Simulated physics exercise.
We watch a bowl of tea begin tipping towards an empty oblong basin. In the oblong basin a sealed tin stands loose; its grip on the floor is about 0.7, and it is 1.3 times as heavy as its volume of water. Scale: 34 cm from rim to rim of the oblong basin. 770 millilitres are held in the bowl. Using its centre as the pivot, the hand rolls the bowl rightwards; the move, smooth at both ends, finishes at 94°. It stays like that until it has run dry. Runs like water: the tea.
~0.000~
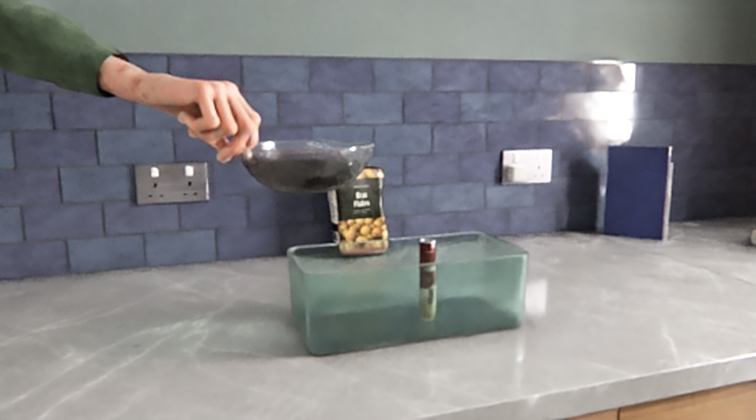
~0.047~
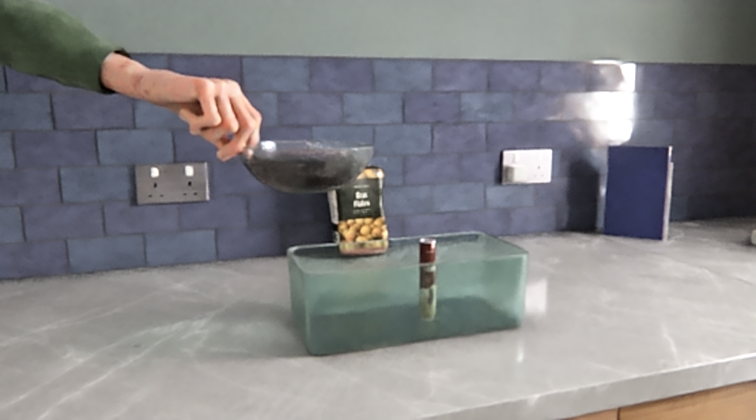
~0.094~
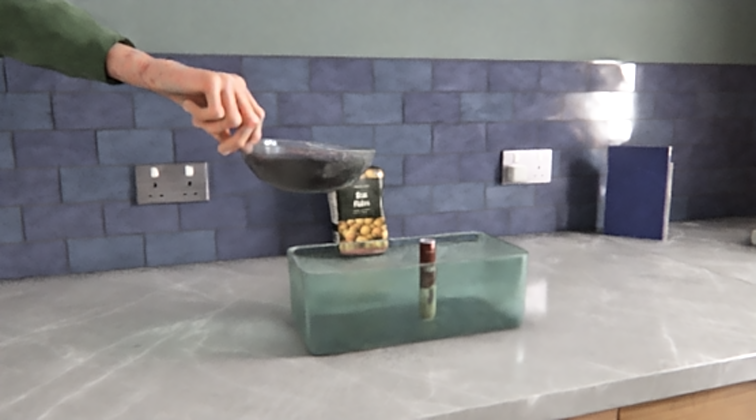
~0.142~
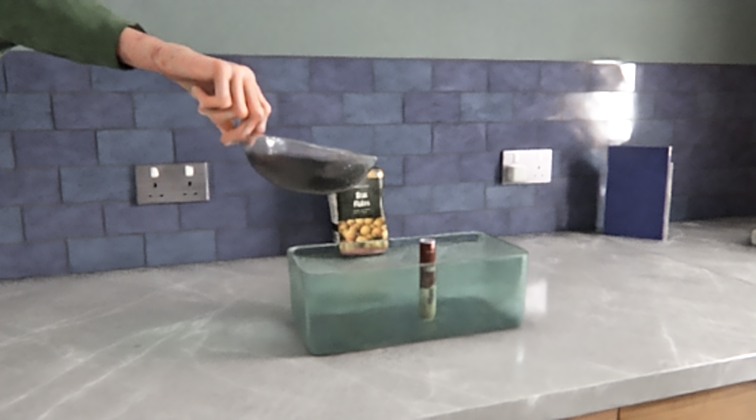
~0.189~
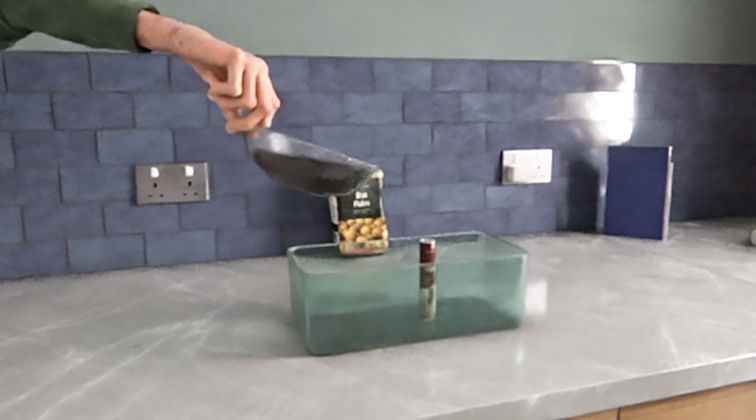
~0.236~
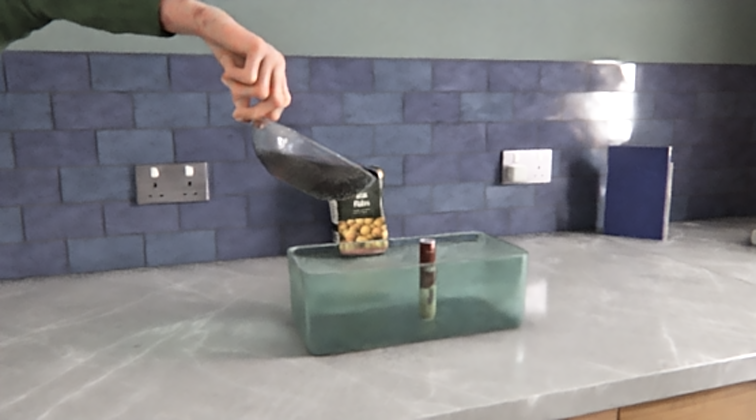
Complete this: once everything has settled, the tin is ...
Once everything has settled, the tin is lying over.
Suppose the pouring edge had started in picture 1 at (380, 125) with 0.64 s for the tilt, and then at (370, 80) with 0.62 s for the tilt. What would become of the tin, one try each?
Run one: It tumbles. Run two: It tumbles.
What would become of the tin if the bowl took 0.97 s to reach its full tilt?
Then the tin does not tip.
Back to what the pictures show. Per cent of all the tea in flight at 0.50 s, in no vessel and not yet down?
Estimate: Some 34 % of the total.
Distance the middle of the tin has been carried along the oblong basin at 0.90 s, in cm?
Reading: Roughly 0 cm.
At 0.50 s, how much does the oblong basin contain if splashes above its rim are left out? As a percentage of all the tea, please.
Estimate - around 60 in a hundred parts.
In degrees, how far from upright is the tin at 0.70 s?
Measured tilt, approx.: 10 degrees.
Then, 0.50 s in, the tilt is 86° and 5 per cent is still to pour; the tin stands where it began.
Then, 0.70 s in, the tilt is 94° and 0 per cent is still to pour; the tin leans 10°.
Then, 0.90 s in, the tilt is 94° and 0 per cent is still to pour; the tin leans 10°.
Then, 1.12 s in, the tilt is 94° and 0 per cent is still to pour; the tin lies on its side.
Finally, the tin lies on its side.
